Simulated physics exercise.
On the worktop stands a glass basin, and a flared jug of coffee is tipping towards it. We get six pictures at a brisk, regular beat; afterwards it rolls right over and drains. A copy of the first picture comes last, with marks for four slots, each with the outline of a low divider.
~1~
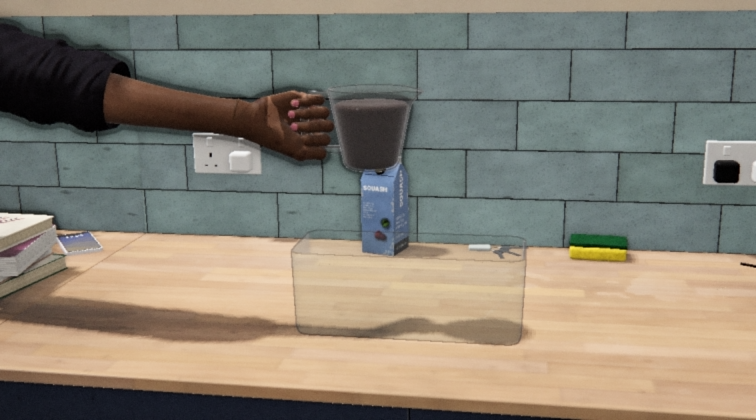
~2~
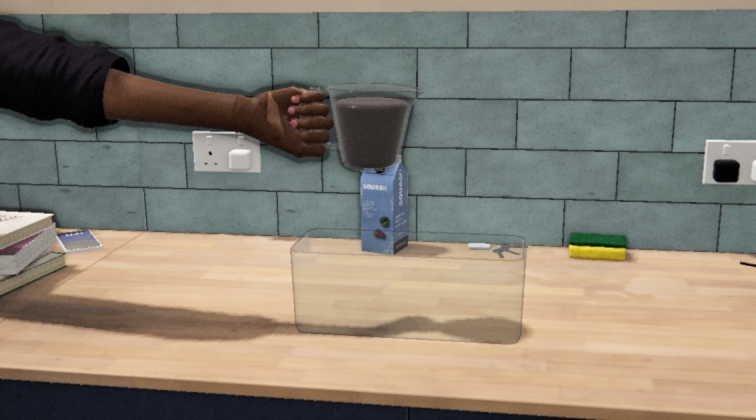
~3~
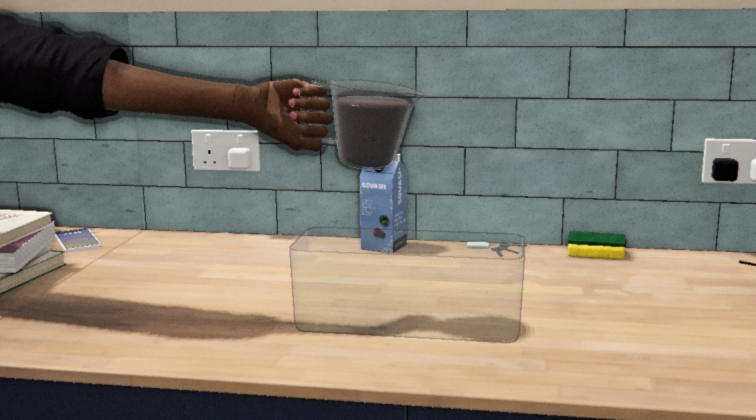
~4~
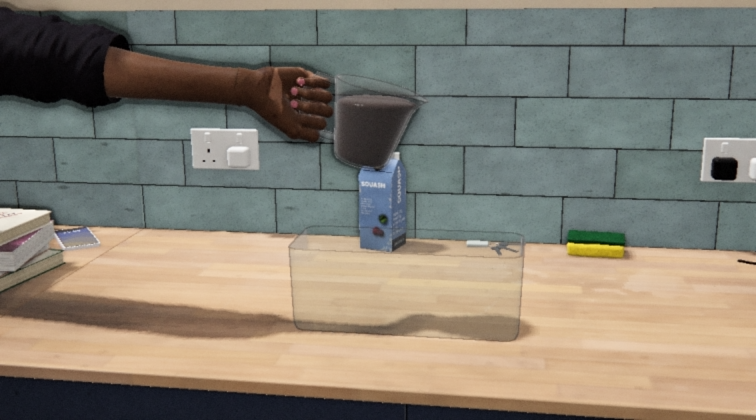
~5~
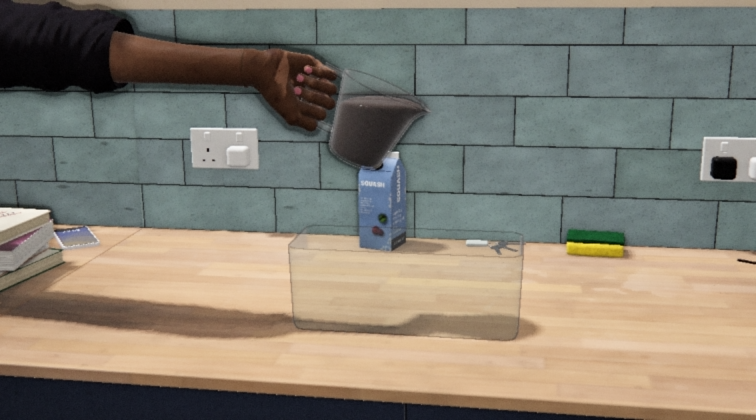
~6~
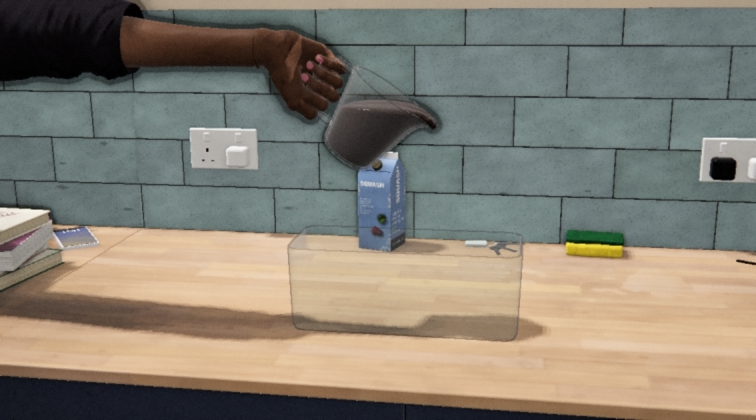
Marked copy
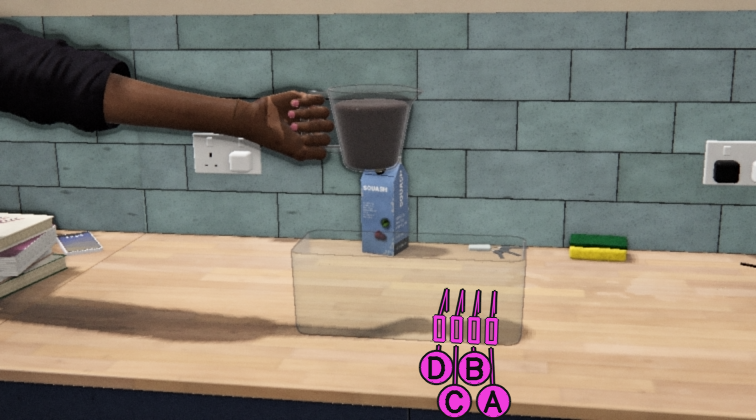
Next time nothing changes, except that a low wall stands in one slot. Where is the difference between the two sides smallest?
Use position C.
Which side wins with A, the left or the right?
The left side.
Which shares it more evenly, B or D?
It is D.
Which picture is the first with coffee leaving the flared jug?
Picture 6.
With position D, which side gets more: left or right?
The right one.
On the marked copy, A at (490, 348); B at (473, 347); C at (456, 346); D at (438, 345).
Choosing A, about 87 % ends left of the wall and 9 % right of it; 4 % is lost outside.
Choosing B, about 77 % ends left of the wall and 21 % right of it.
Choosing C, about 53 % ends left of the wall and 45 % right of it.
Choosing D, about 32 % ends left of the wall and 67 % right of it.
